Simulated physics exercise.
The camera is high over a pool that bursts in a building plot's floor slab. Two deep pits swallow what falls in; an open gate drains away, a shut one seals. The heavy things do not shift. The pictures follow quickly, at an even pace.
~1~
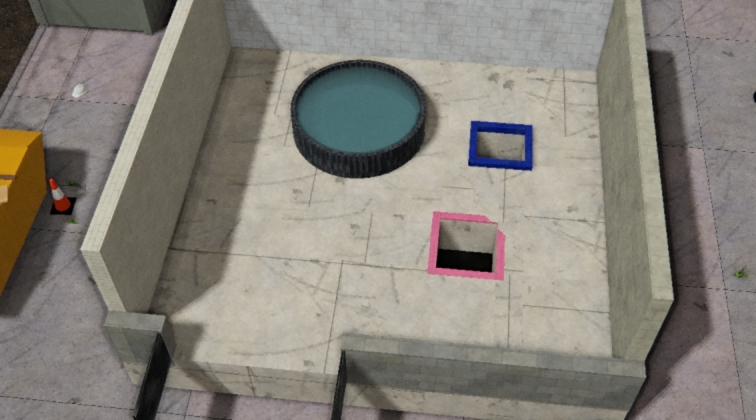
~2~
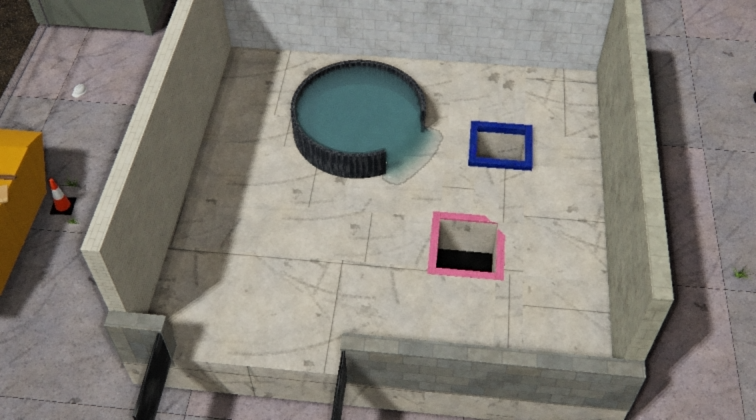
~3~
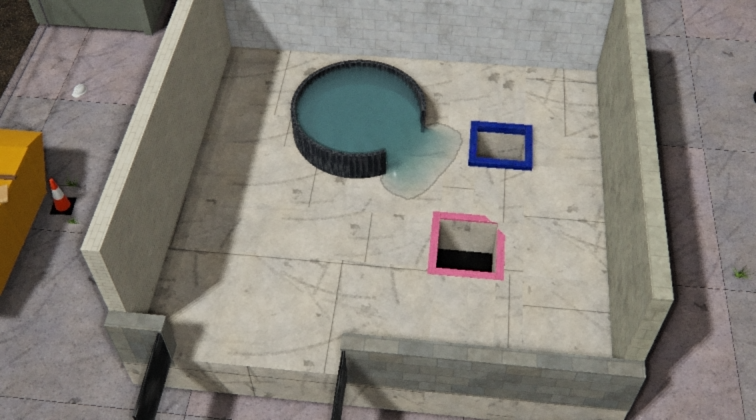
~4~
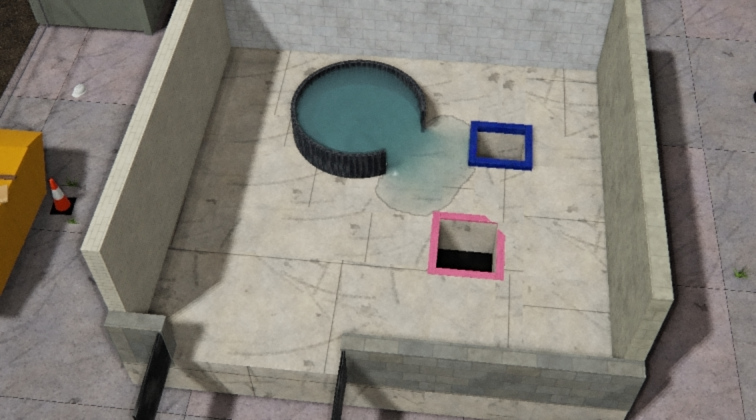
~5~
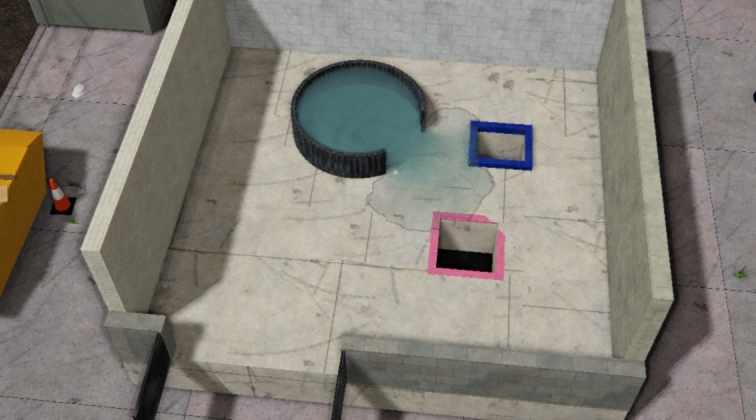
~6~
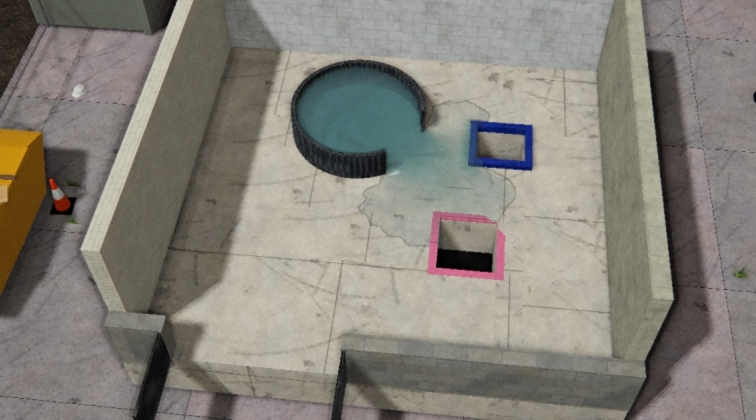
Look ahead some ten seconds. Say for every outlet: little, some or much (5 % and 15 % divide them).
In the end: The gate takes not even 5 %; the pink pit takes above 15 %; the blue pit takes between 5 and 15 %.
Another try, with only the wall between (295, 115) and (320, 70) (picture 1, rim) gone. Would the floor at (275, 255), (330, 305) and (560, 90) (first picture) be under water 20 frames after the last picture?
In that order: Wet, not flooded, free of water.
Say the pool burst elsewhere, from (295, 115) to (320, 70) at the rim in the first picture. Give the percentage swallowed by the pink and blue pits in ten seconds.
Parts in a hundred: Pink 0, blue 0.
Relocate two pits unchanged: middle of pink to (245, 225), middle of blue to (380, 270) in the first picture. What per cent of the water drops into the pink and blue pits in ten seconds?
Parts in a hundred: Pink 4, blue 0.
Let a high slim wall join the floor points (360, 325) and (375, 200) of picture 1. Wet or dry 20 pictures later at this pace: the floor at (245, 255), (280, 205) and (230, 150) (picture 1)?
In turn: Dry, not flooded, not flooded.
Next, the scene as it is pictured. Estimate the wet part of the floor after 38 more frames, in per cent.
Near 50 in a hundred.
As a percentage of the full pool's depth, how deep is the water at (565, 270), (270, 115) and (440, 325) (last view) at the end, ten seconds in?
In that order: 4, 2 and 6 per cent.
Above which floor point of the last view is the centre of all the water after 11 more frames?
Around (399, 150).
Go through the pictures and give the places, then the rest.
The first frame shows the round tank at (358, 109) is whole and still.
In the second frame, water pours out at (410, 149) and has run to (436, 134).
In the third frame, water pours out at (410, 151) and has run to (454, 135).
In the fourth frame, the front is at (469, 128), out from the gap at (410, 151).
In the fifth frame, water pours out at (410, 151) and has run to (463, 218).
In the sixth frame, water pours out at (410, 150) and has run to (494, 218).
A moment on, water covers 15 % of the floor; the gate 0 %, the pink pit 4 %, the blue pit 2 %.
Next, water covers 25 % of the floor; the gate 0 %, the pink pit 10 %, the blue pit 4 %.
Then, water covers 30 % of the floor; the gate 0 %, the pink pit 18 %, the blue pit 6 %.
Later, water covers 50 % of the floor; the gate 0 %, the pink pit 27 %, the blue pit 7 %.
In the end, water covers 70 % of the floor; the gate 2 %, the pink pit 35 %, the blue pit 7 %.
